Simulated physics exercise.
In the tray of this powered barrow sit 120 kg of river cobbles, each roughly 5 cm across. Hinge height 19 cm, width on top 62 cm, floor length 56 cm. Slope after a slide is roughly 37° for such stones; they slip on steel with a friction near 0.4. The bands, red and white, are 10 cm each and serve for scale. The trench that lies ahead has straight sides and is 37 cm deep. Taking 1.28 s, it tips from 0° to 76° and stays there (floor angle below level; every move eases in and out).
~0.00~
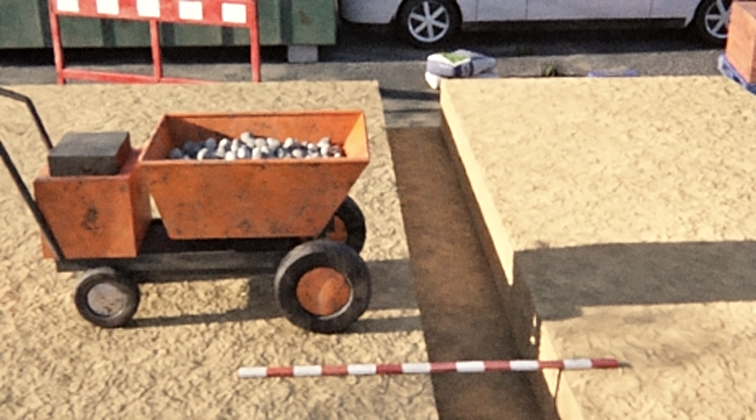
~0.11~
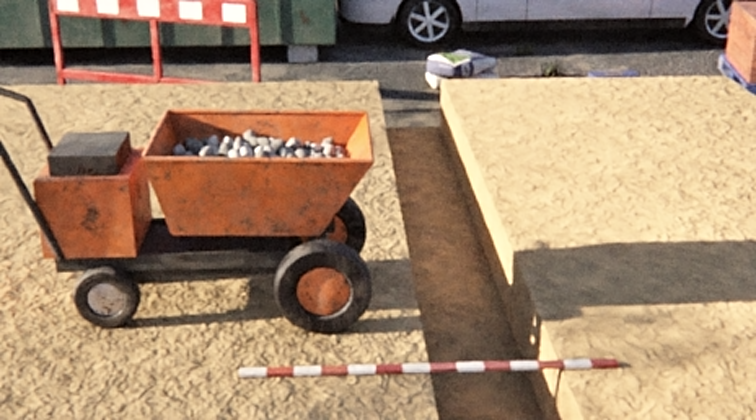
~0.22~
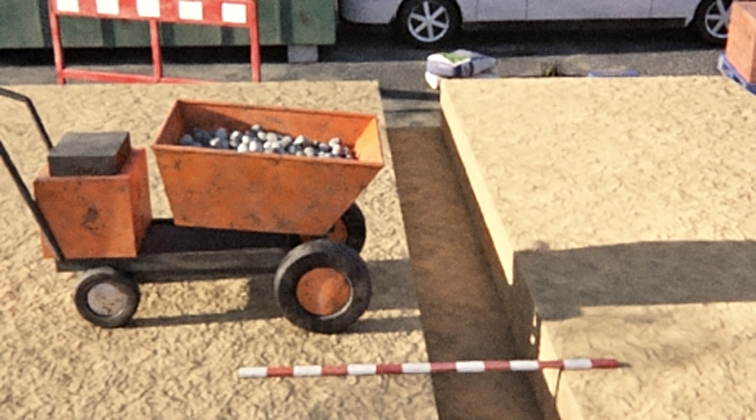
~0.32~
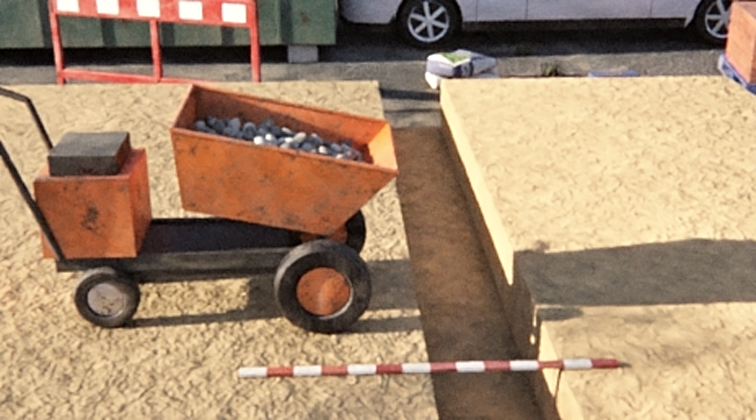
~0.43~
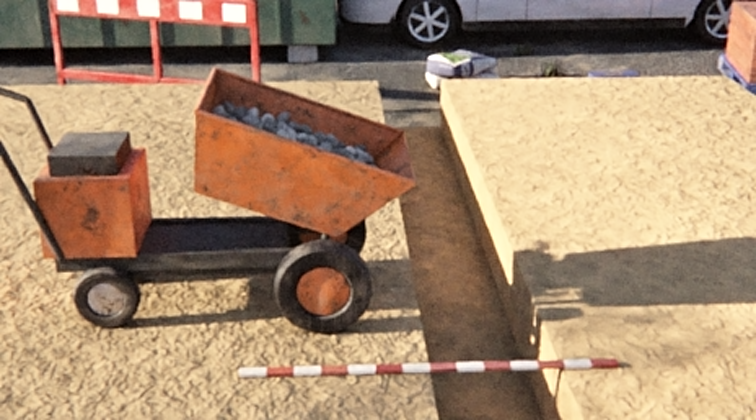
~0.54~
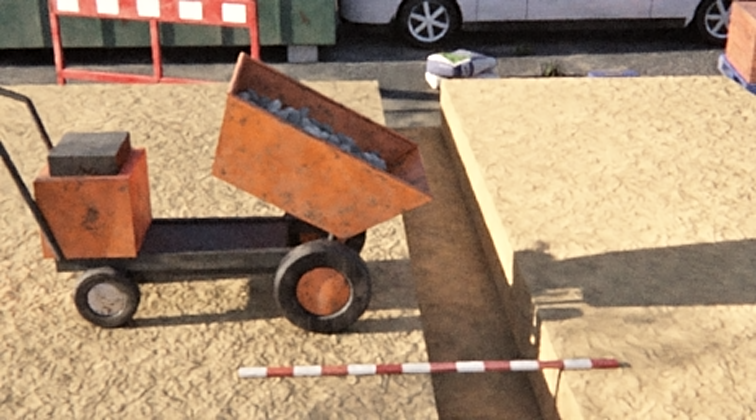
In the video, an orange tray of grey cobbles on a stationary powered barrow tilts steadily toward a straight-sided trench on the right, its left end rising high while the stones shift inside, behind a red-and-white banded pole.
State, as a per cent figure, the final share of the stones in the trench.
The final share is about 95 per cent.
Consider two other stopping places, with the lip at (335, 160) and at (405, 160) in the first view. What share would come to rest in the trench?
The first gives about 100 percent and the second about 65 percent.
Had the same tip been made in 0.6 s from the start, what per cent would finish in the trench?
That would give about 75 percent.
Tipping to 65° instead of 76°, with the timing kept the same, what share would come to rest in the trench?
Some 65 in a hundred, I'd say.
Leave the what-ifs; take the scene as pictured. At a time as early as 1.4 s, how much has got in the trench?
Approx. 40 % of the load.
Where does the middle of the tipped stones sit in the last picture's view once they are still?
Middle at around (489, 357), I'd say.
After 1.0 s the floor is at 64°; 100 % in the tray; the foremost stones are at (461, 240).
After 1.4 s the floor is at 76°; 59 % in the tray, 39 % in the trench, 2 % past the trench; the foremost stones are at (570, 298).
After 1.7 s the floor is at 76°; 28 % in the tray, 67 % in the trench, 5 % past the trench; the foremost stones are at (646, 290).
After 3.7 s the floor is at 76°; 0 % in the tray, 95 % in the trench, 5 % past the trench; the foremost stones are at (697, 294).
